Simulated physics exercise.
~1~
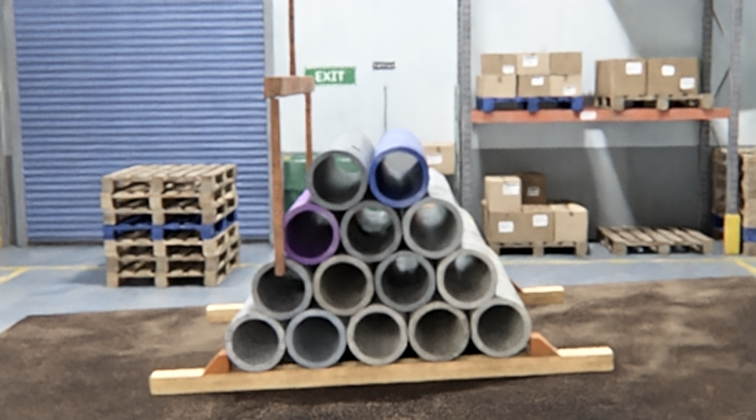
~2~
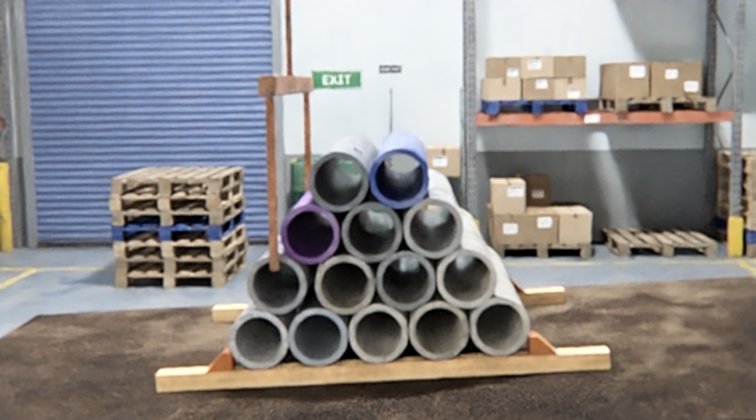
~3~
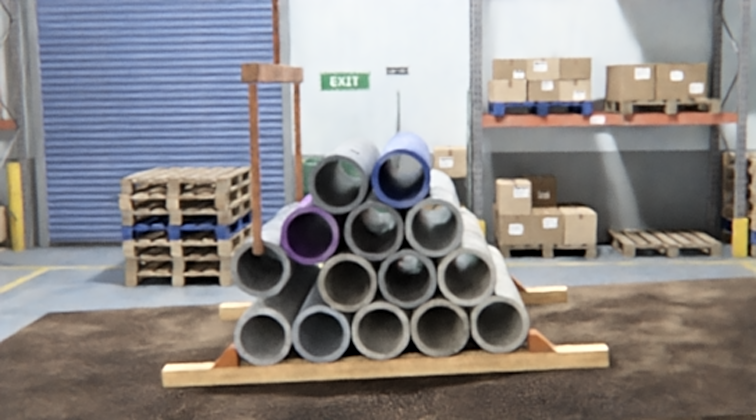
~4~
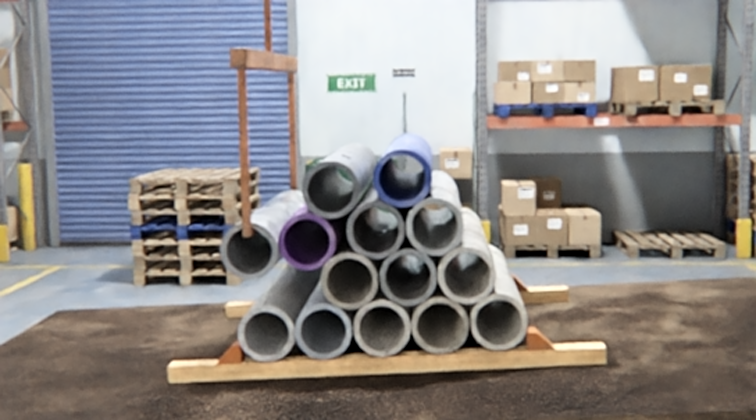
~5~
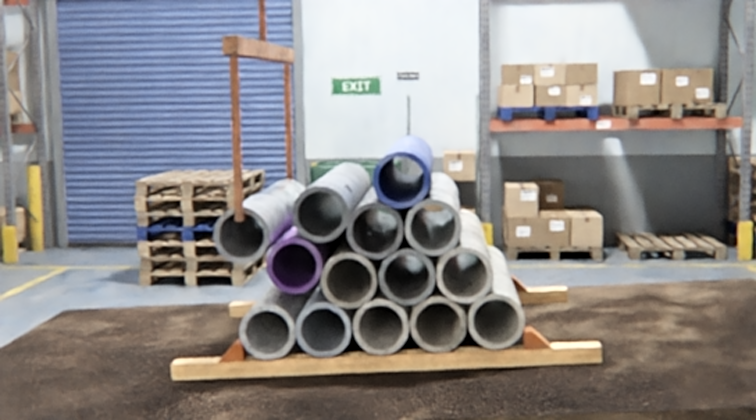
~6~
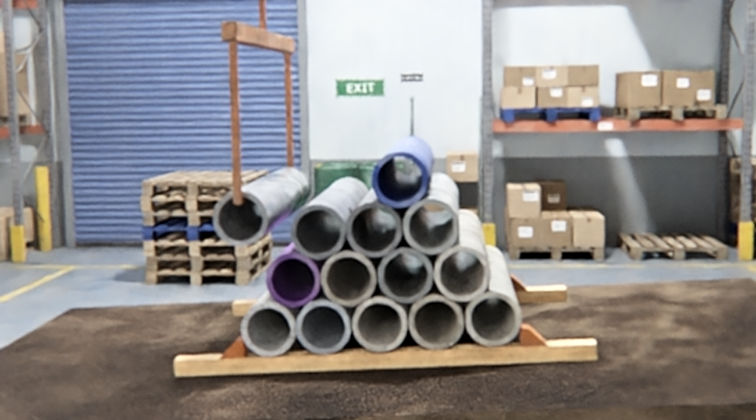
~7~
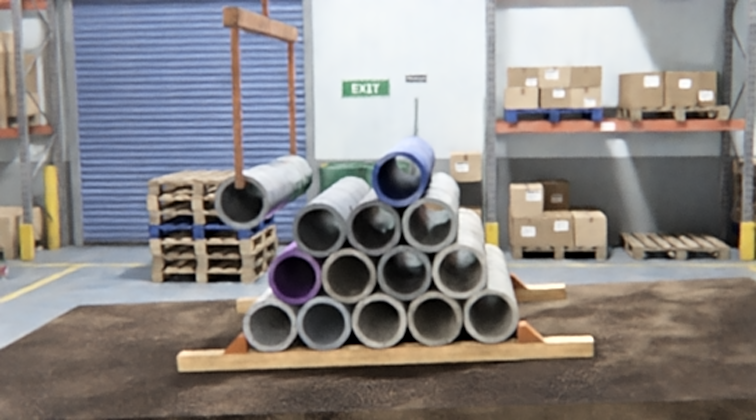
In a warehouse with a blue roller door and shelves of boxes, hollow concrete pipes are stacked on wooden bearers over dark soil, one marked purple and one blue. A hooked orange lifting beam draws the left-end pipe of the second row out to the left and upward. The purple pipe above it stays put at first, then drops down and left into the gap. The grey pipe at the top left rolls down into the purple one's old place. At the end the blue pipe still sits on top, unmoved, while the lifted pipe hangs clear at the left.
